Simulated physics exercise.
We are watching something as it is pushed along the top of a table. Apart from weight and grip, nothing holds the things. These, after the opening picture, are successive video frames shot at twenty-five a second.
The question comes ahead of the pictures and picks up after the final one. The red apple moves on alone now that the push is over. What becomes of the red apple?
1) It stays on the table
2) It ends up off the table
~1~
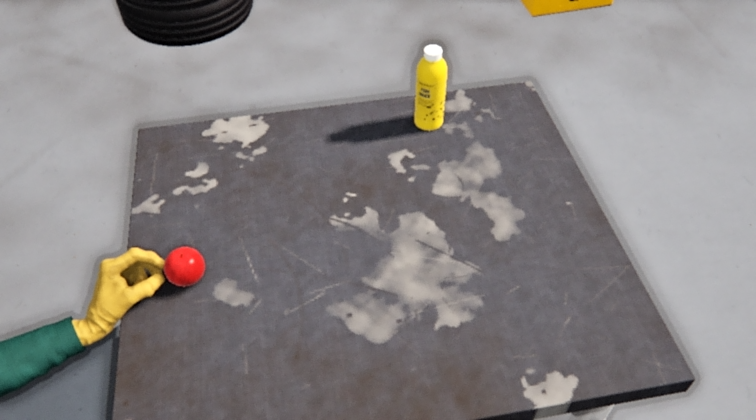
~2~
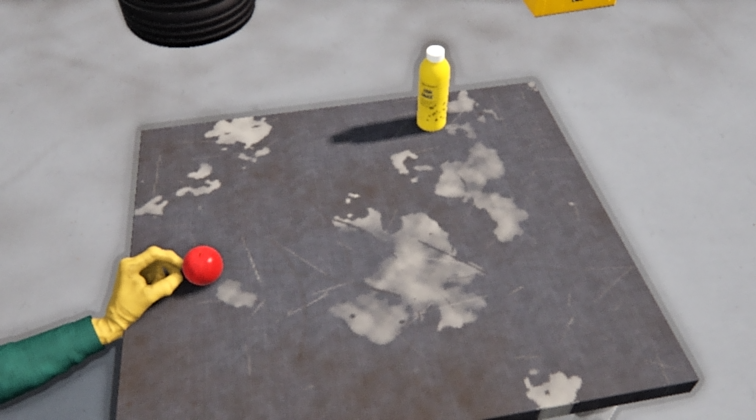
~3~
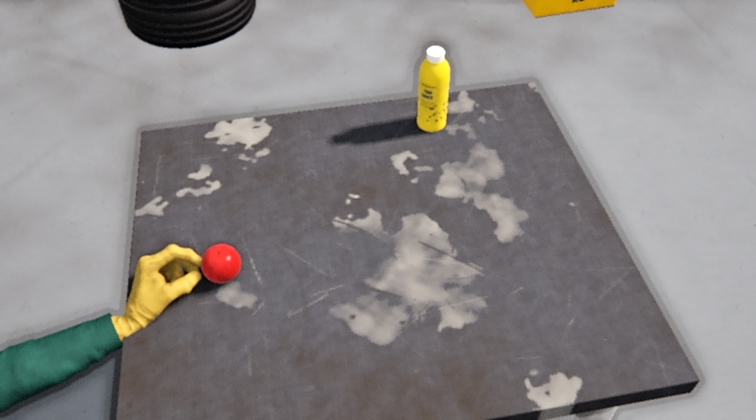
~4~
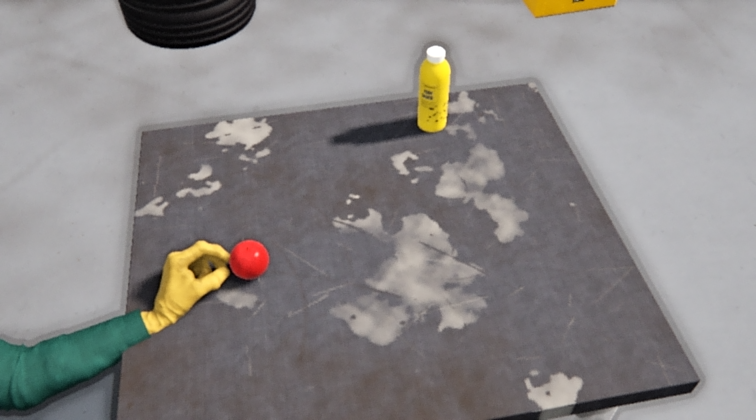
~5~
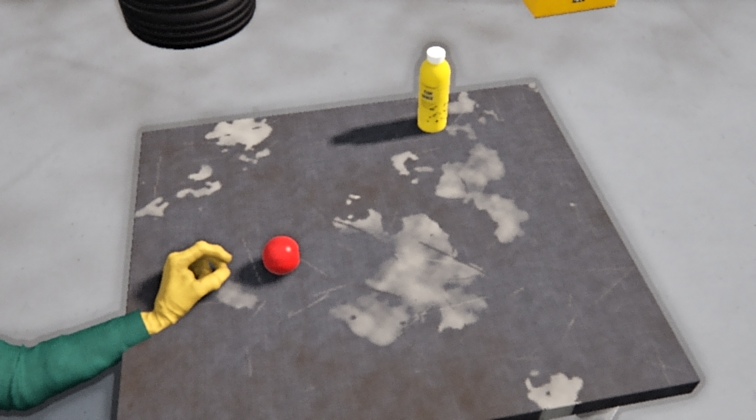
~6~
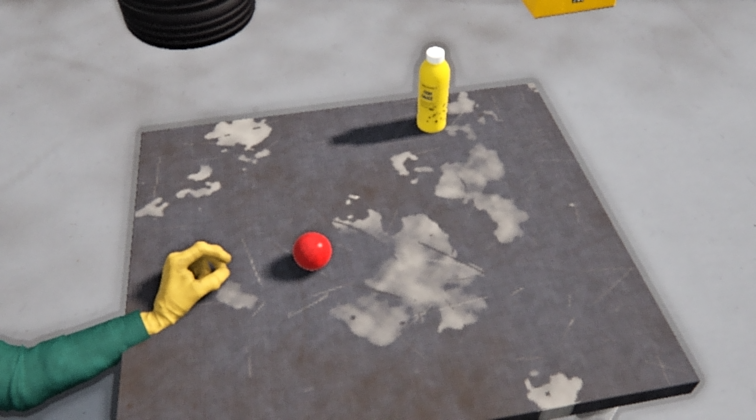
Option 2: It ends up off the table.
Then, 0.20 s past the last view, red apple displaced well along near (455, 230).
Then, 0.50 s past the last view, red apple now off the table.
Then, 0.80 s past the last view, things are still on the move.
Finally, off the table, red apple.
